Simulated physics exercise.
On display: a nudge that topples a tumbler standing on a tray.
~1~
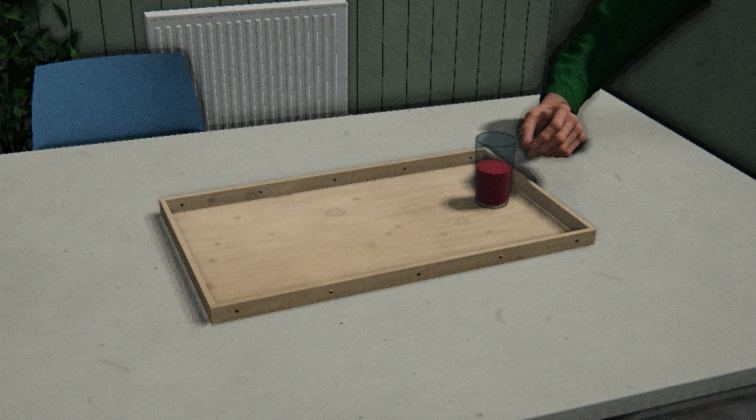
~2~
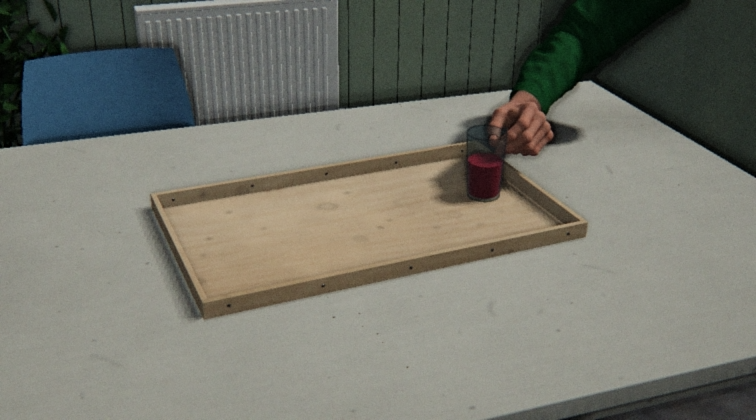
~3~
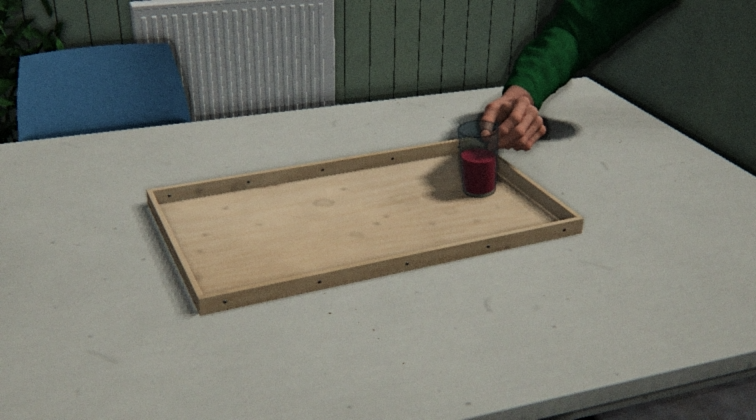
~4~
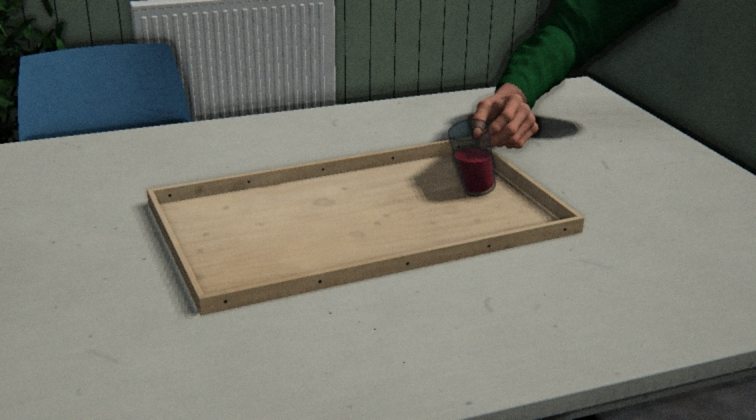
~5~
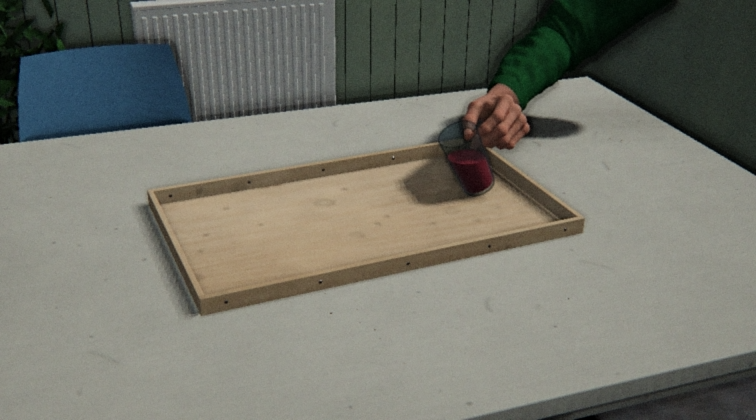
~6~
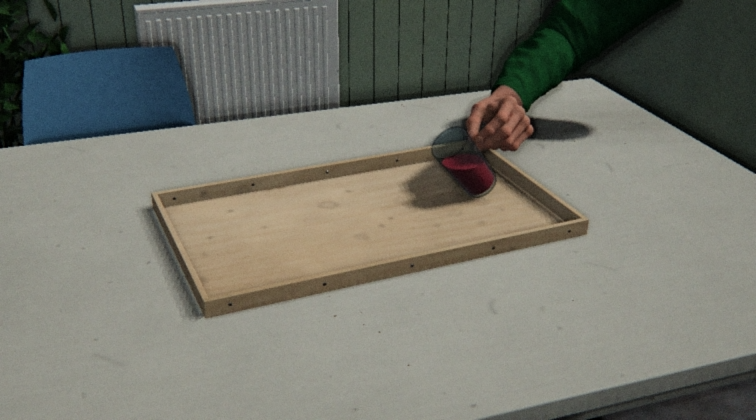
A glass tumbler about half full of dark red liquid stands at the far right of a shallow wooden tray on a pale grey table, seen from above at an angle. Behind are a blue chair, a white radiator and green panelling. A green-sleeved hand reaches in from the upper right and pushes the glass, which leans steadily leftward, while the view shifts slightly.
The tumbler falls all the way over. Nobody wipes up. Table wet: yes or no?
No.
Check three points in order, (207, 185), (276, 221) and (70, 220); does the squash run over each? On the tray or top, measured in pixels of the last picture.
Point one is never touched, point two is caught by it, point three is never touched.
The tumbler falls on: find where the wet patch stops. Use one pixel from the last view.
The wet patch reaches its far end at about (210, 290).
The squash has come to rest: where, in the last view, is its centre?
It settles with its centre at about (281, 247).
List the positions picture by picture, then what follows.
It stands upright; tumbler (494, 169) about half full; tray (410, 264), in the first picture.
The hand pushes it; tumbler about half full, surface at (486, 160), in the second picture.
The hand pushes it; tumbler (479, 158) about half full, in the third picture.
The hand pushes it; tumbler about half full, surface at (473, 156); tray (398, 253), in the fourth picture.
The hand pushes it; tumbler (468, 158) tipped 25°, in the fifth picture.
It is falling; tumbler (465, 163) tipped 35°, in the sixth picture.
Soon after, the tumbler lies in the tray; the puddle covers about as much as a plate; all of it is inside the rim.
Later, the puddle covers about as much as a tray; all of it is inside the rim.
In the end, the puddle covers about as much as a tray; all of it is inside the rim.
